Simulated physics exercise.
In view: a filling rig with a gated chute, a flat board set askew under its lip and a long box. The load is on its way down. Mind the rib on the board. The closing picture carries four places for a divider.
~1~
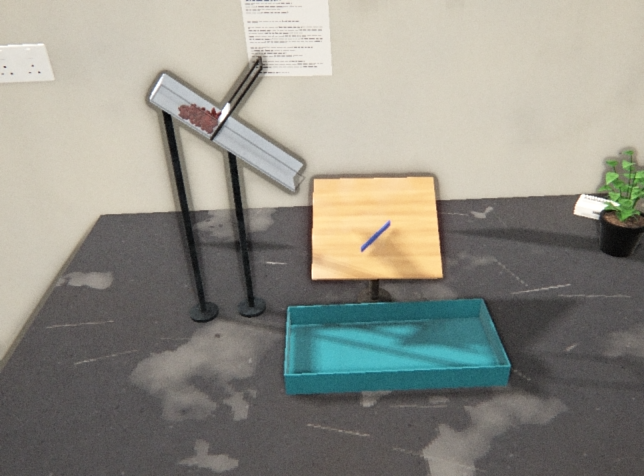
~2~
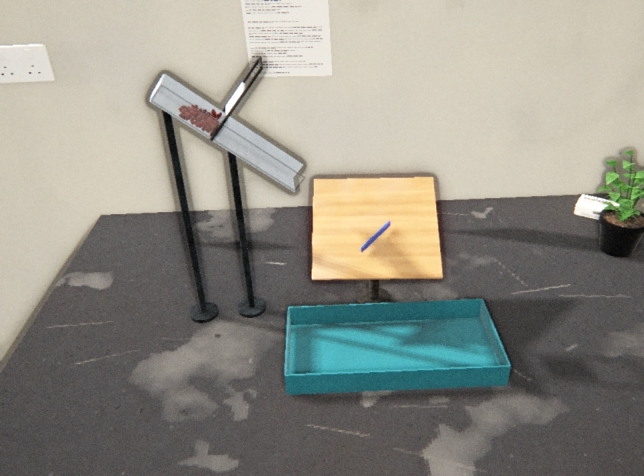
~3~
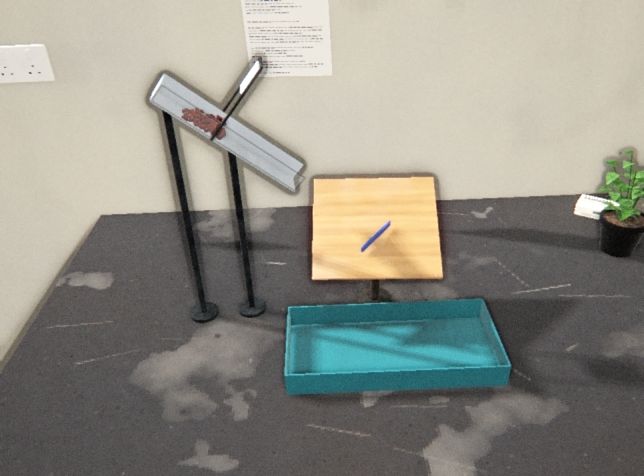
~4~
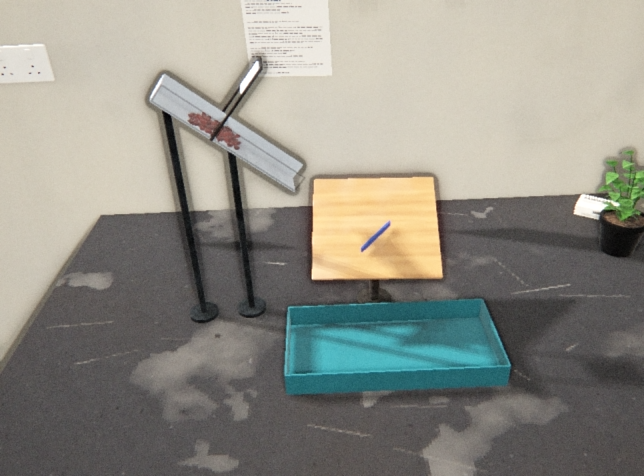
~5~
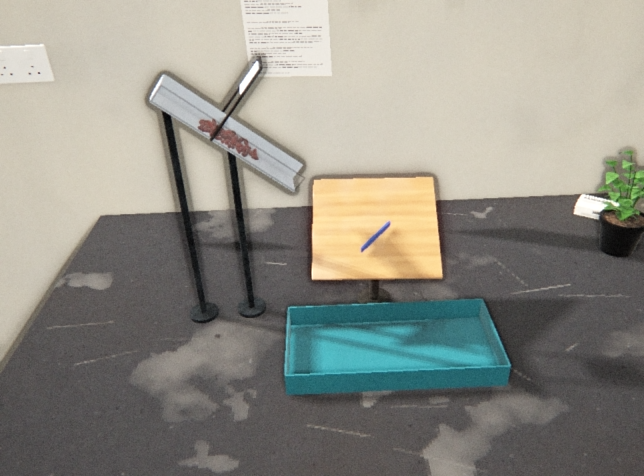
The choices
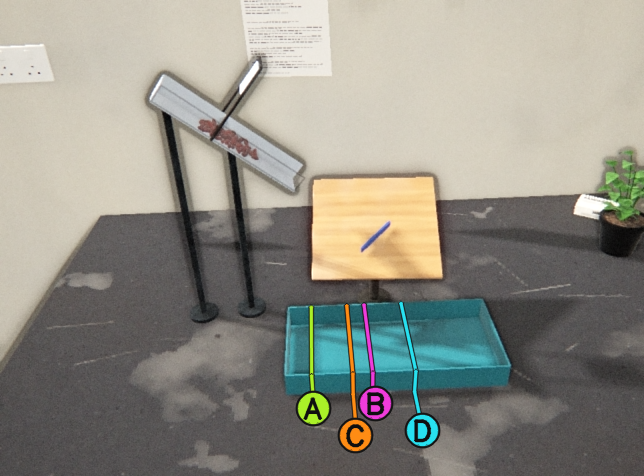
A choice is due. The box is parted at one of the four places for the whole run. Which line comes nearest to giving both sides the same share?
Choose C.
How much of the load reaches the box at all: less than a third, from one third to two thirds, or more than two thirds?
It is more than two thirds.
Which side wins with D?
The left side.
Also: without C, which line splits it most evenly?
Line B.
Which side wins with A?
Right.
On the marked copy, line A crosses the front rim at (311, 374); line B crosses the front rim at (372, 372); line C crosses the front rim at (352, 373); line D crosses the front rim at (415, 370).
If A is chosen, of what is caught, just a few on the left of the divider, almost all on the right.
If B is chosen, of what is caught, the larger part on the left of the divider, about a tenth on the right.
If C is chosen, of what is caught, roughly half on the left of the divider, roughly half on the right.
If D is chosen, of what is caught, almost all on the left of the divider, just a few on the right.
